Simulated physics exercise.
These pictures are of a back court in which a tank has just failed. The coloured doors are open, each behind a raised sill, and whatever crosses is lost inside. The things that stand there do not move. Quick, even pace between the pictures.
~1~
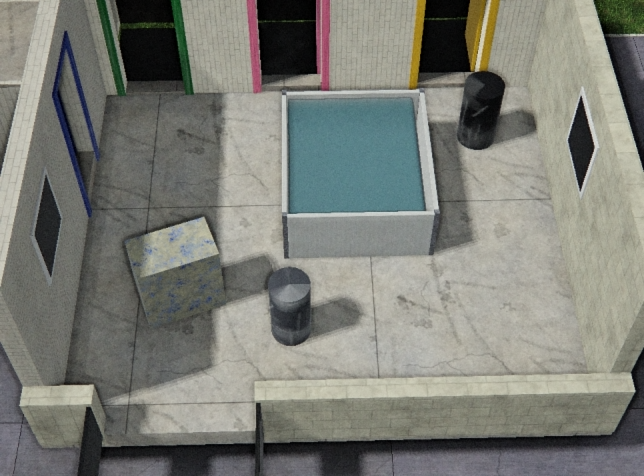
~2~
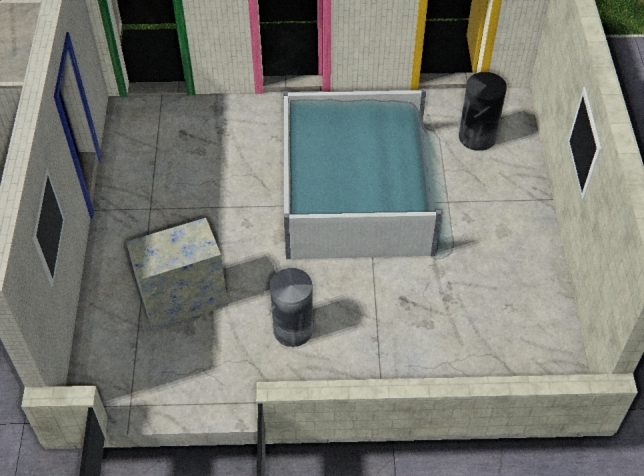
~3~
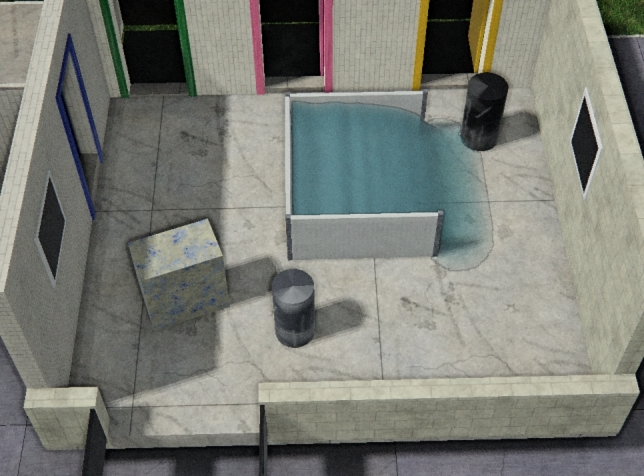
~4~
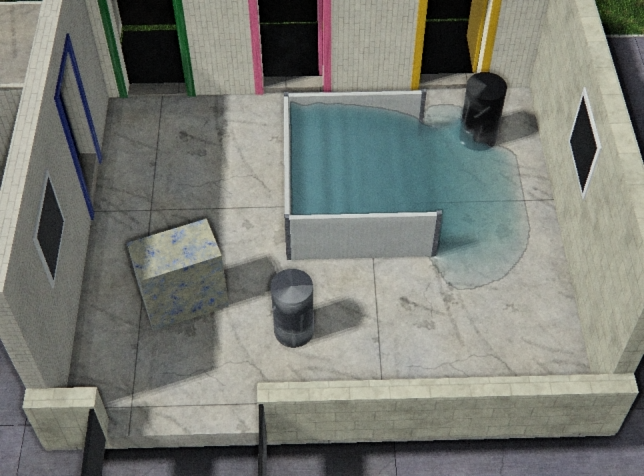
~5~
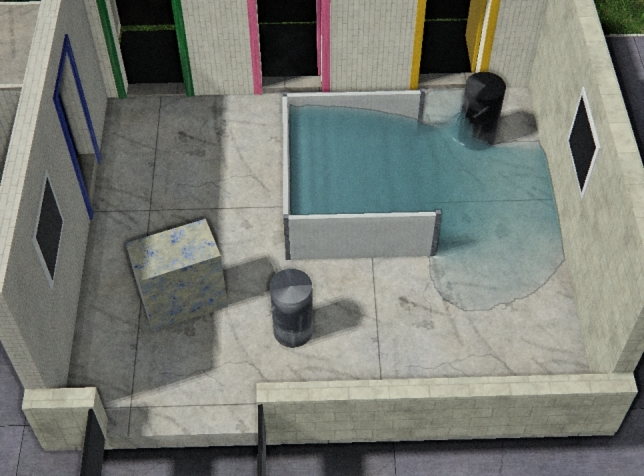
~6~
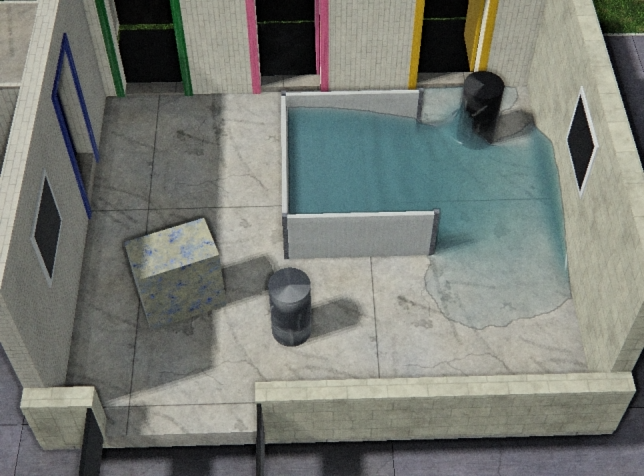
At the start, a square tank of blue-green water stands full and still in a walled court, with two dark cylinders and a patterned block nearby. Then its right side gives way, and water pours out across the pale floor, spreading around the farther cylinder and reaching the right wall.
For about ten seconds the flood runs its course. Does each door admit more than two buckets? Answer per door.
The blue door: It does not; the yellow door: It does; the pink door: It does not; the green door: It does.
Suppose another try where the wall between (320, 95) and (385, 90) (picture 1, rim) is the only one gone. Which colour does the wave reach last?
I'd pick the blue door.
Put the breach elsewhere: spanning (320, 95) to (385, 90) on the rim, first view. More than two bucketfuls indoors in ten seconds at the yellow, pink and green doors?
The yellow door tops the limit, the pink door tops the limit, and the green door tops the limit.
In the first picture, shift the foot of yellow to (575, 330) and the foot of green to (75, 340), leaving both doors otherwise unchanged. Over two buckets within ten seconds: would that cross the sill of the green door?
Checking it, I find the green door overflows.
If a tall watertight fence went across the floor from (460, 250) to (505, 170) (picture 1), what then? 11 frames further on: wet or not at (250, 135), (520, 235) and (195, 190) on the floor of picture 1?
Log, spots one to three: Spared; swamped; spared.
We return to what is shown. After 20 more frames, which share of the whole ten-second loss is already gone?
I'd say about 35 per cent.
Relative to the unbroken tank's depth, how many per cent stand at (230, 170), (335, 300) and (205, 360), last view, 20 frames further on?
Taking the places in turn, I get roughly 0, 2 and 6 percent.
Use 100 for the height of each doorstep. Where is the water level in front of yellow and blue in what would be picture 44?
Roughly 90 and 40 %.
A moment on, water covers 25 % of the floor; the blue door not reached, the yellow door over two buckets in, the pink door not reached, the green door not reached.
Next, water covers 35 % of the floor; the blue door not reached, the yellow door far over two buckets in, the pink door not reached, the green door not reached.
Then, water covers 65 % of the floor; the blue door not reached, the yellow door far over two buckets in, the pink door wet at the sill, nothing in, the green door not reached.
Later, water covers 90 % of the floor; the blue door wet at the sill, nothing in, the yellow door far over two buckets in, the pink door wet at the sill, nothing in, the green door under two buckets in.
In the end, water covers 100 % of the floor; the blue door wet at the sill, nothing in, the yellow door far over two buckets in, the pink door under two buckets in, the green door over two buckets in.
